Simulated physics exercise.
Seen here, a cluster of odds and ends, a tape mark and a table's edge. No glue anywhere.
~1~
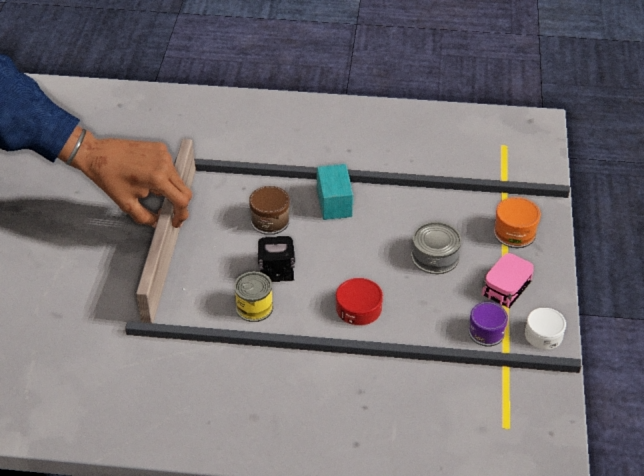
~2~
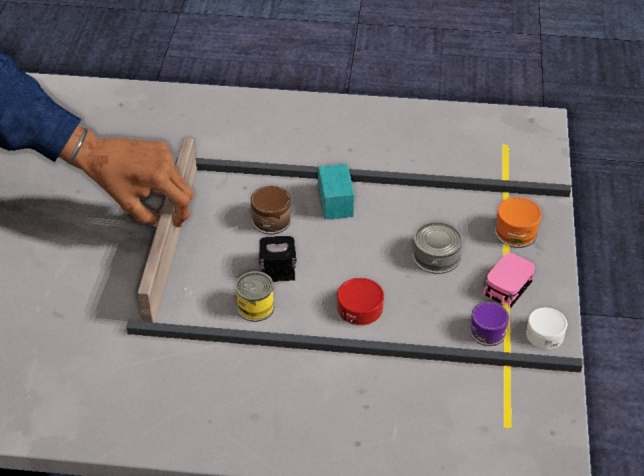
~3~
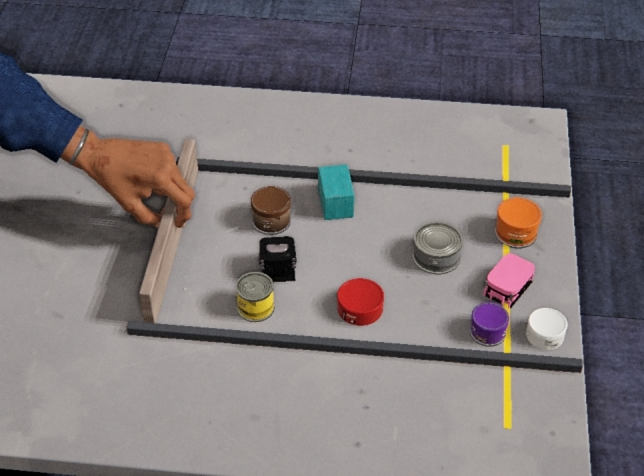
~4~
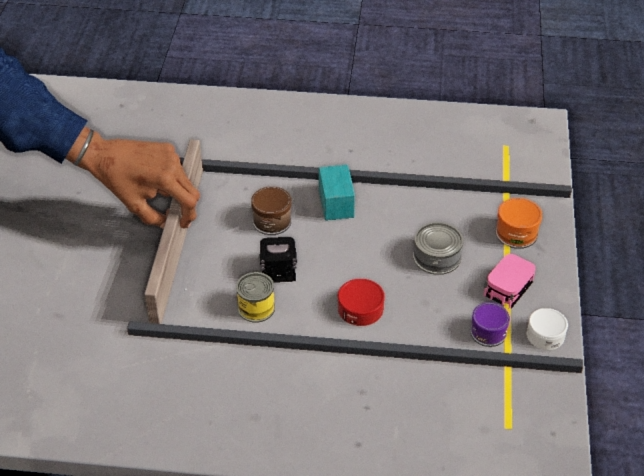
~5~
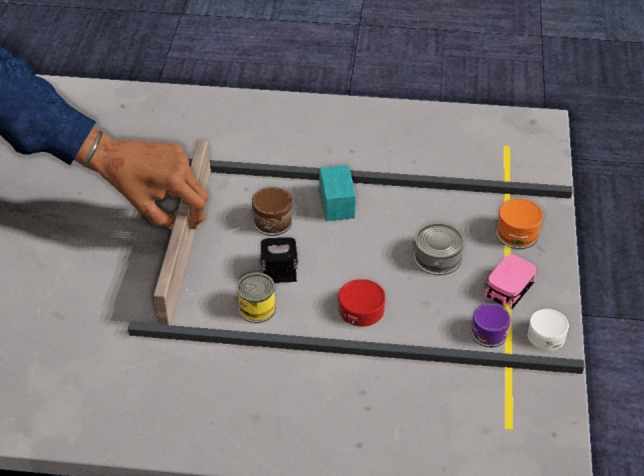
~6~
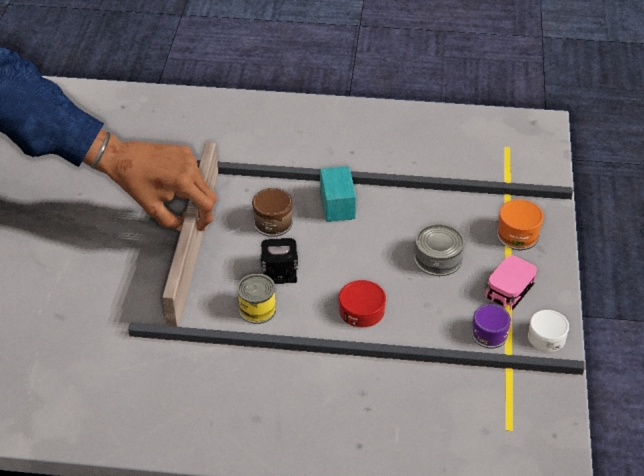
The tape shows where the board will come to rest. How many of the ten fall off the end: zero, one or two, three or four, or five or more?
The number that fall off is one or two.
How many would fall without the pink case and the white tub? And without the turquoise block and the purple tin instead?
It would be 0 and 0.
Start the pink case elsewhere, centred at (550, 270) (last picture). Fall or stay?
It falls.
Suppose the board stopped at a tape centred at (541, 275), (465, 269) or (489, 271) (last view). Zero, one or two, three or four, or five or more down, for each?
The falls would be at least five; none; no fall at all.
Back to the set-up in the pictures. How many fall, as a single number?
In all, 2 of them.
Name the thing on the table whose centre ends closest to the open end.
It is the orange tin.
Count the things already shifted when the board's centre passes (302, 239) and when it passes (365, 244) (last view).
4 and 5.
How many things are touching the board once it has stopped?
That makes 4.
Early on, none off yet; white tub at rest near (548, 331); orange tin at rest near (520, 225); pink case at rest near (511, 283).
A while later, none off yet; white tub at rest near (548, 331); orange tin at rest near (522, 225); pink case travelled a little near (538, 281).
Finally, the number that fall off is one or two; lost, pink case and white tub.
